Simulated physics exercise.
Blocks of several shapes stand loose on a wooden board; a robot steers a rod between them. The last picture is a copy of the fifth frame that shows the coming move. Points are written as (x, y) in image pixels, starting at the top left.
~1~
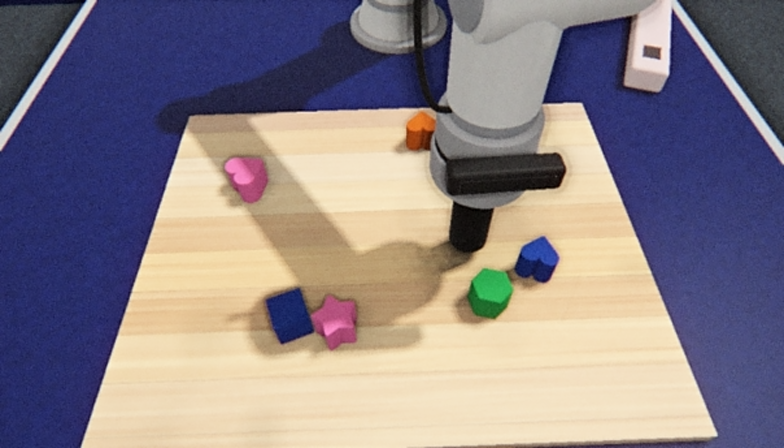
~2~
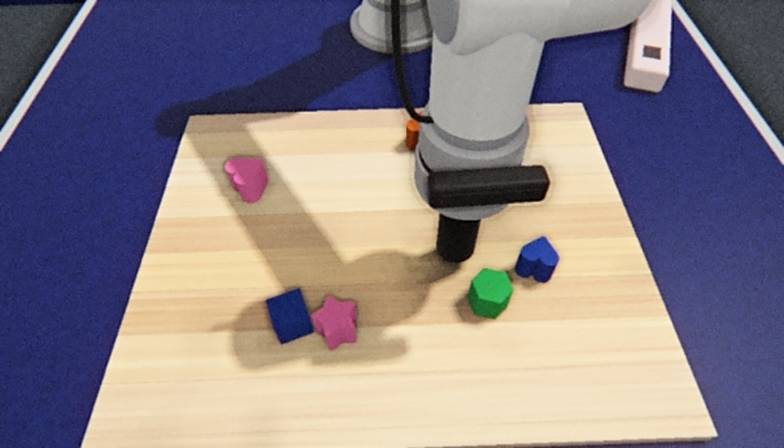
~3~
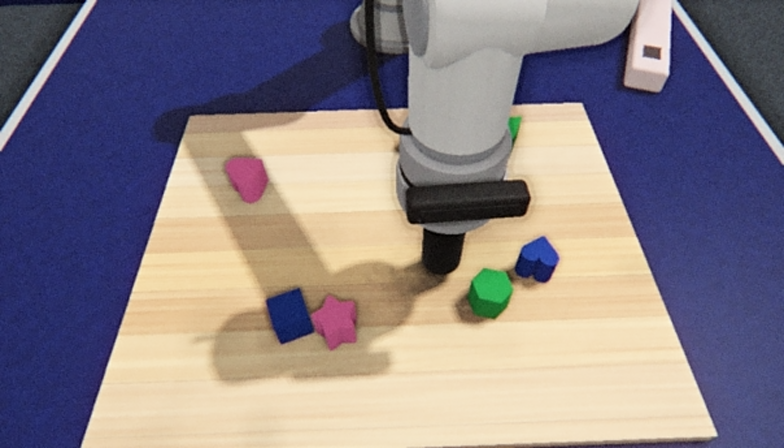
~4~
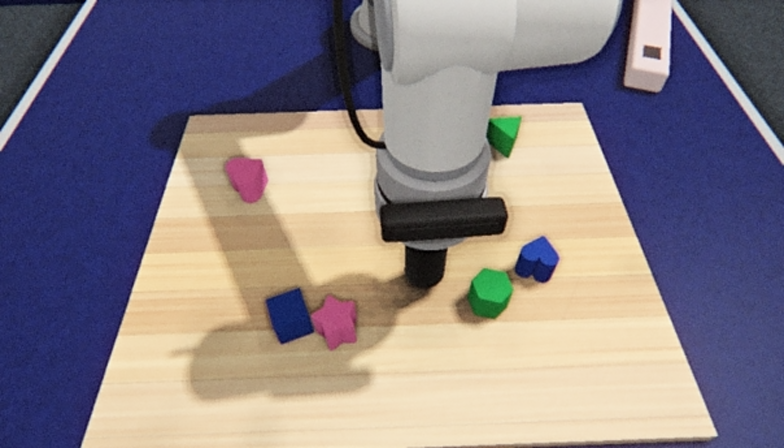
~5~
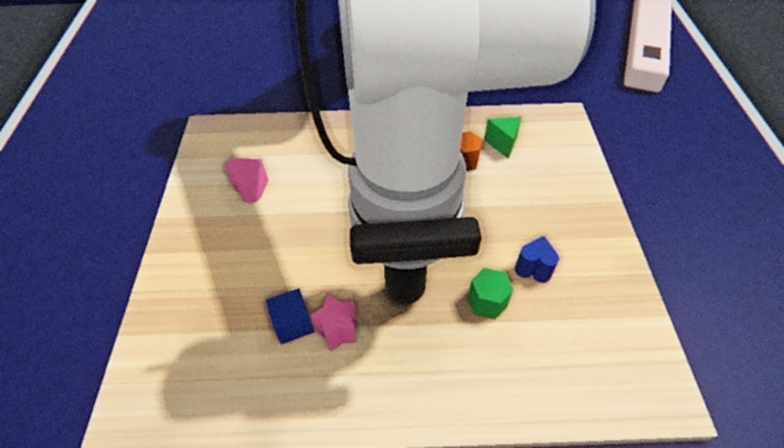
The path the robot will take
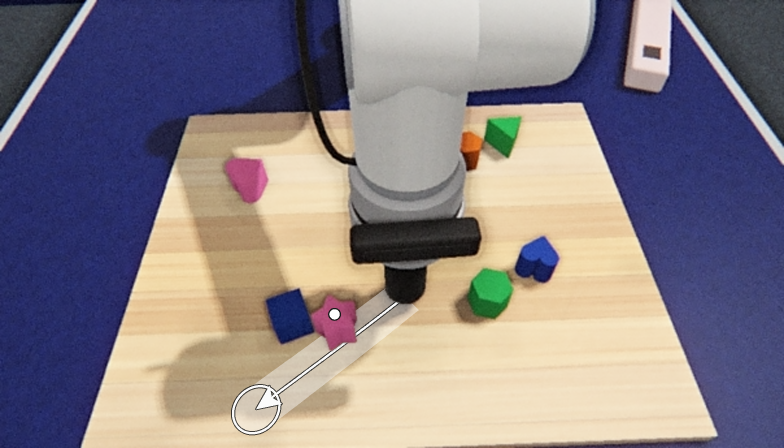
A pale wooden board lies on a dark blue surface, seen from above at an angle by a still camera. A pink heart sits upper left, a blue block beside a pink star lower left, a green hexagon and blue heart to the right, with orange and green pieces behind. The grey-white robot arm steadily moves its black rod left and nearer, touching no blocks.
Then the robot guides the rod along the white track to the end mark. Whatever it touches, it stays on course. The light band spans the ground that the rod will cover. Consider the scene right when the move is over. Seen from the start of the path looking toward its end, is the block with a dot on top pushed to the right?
Final answer: Yes.
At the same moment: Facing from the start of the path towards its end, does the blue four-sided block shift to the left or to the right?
It will end up to the right.
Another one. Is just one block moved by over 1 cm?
Short answer: No.
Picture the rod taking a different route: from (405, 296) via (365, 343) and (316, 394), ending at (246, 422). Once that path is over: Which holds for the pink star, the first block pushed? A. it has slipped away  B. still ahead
Letter A.
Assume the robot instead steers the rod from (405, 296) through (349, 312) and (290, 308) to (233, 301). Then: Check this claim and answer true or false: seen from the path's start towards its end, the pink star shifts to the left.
That statement is accurate.
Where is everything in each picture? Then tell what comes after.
The first picture shows rod's lower end (468, 238); blue four-sided block (287, 308); pink star (335, 314); green hexagonal block (493, 285).
The second picture shows rod (455, 247); blocks still.
The third picture shows rod (441, 258); blocks still.
The fourth picture shows rod (424, 271); blocks still.
The fifth picture shows rod (405, 286); blue four-sided block (287, 308); pink star (335, 314); green hexagonal block (493, 285).
Drawn move, from (405, 296) to (256, 409); the dot is on the pink star.
What follows on the original path. One third of the way, rod (359, 322); pink star (319, 323).
Two thirds of the way, rod (307, 360); blue four-sided block (261, 311), turned 70° clockwise; pink star (263, 354).
At the end, rod (251, 402); blue four-sided block (261, 311), turned 75° clockwise; pink star (226, 364), turned 50° clockwise; green hexagonal block still.
